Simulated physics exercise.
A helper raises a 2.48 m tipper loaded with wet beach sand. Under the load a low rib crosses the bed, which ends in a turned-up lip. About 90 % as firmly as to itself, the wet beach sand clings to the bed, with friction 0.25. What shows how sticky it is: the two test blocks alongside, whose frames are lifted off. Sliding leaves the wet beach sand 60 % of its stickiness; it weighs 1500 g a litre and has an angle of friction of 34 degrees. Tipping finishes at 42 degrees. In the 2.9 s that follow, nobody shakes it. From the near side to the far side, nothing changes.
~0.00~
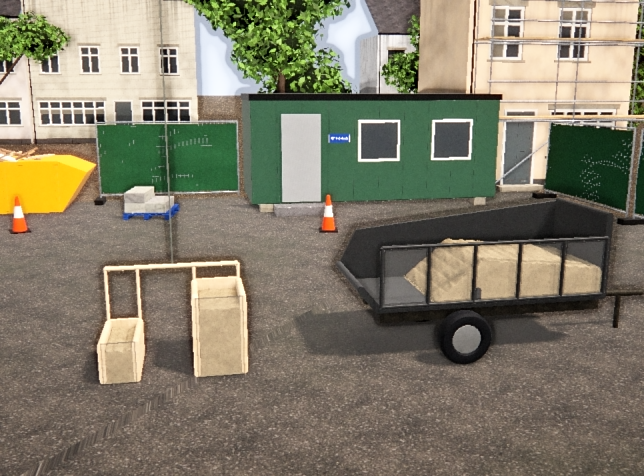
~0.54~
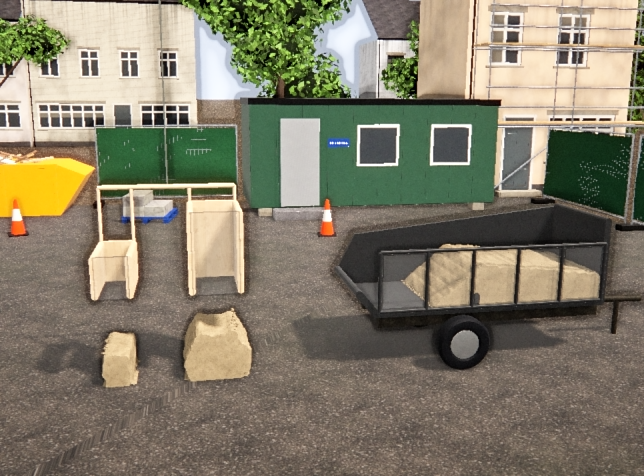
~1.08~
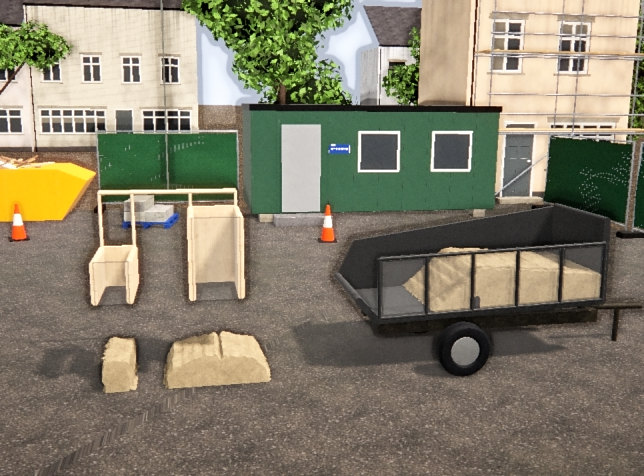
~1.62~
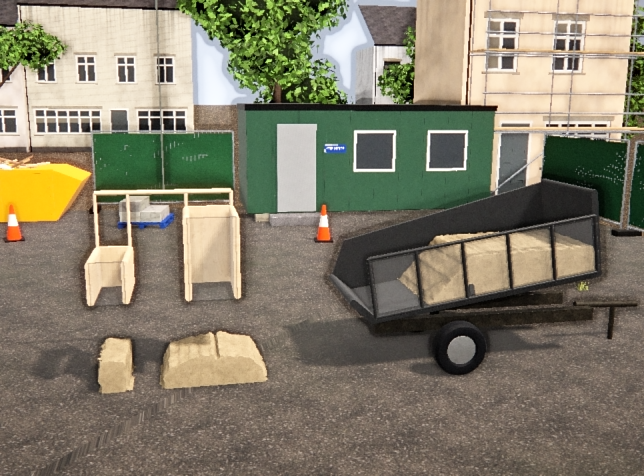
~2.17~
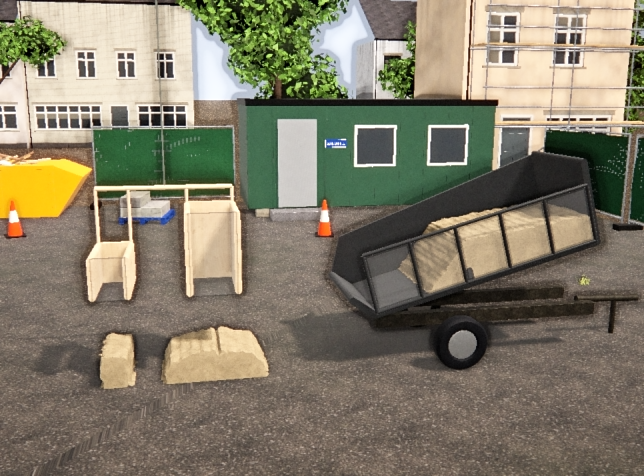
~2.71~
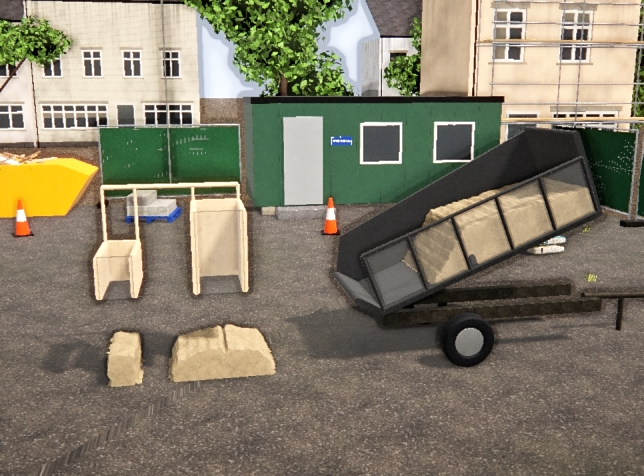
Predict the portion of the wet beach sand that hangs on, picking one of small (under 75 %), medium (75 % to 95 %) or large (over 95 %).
Predicted: Medium.
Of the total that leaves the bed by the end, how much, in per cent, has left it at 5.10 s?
30 per cent.
After 3.42 s, the tilt is 31 degrees and 100 % is on the bed.
After 4.26 s, the tilt is 41 degrees and 100 % is on the bed.
After 5.10 s, the tilt is 42 degrees and 95 % is on the bed.
After 5.93 s, the tilt is 42 degrees and 90 % is on the bed.
After 7.39 s, at the end, the tilt is 42 degrees and 82 % is on the bed.
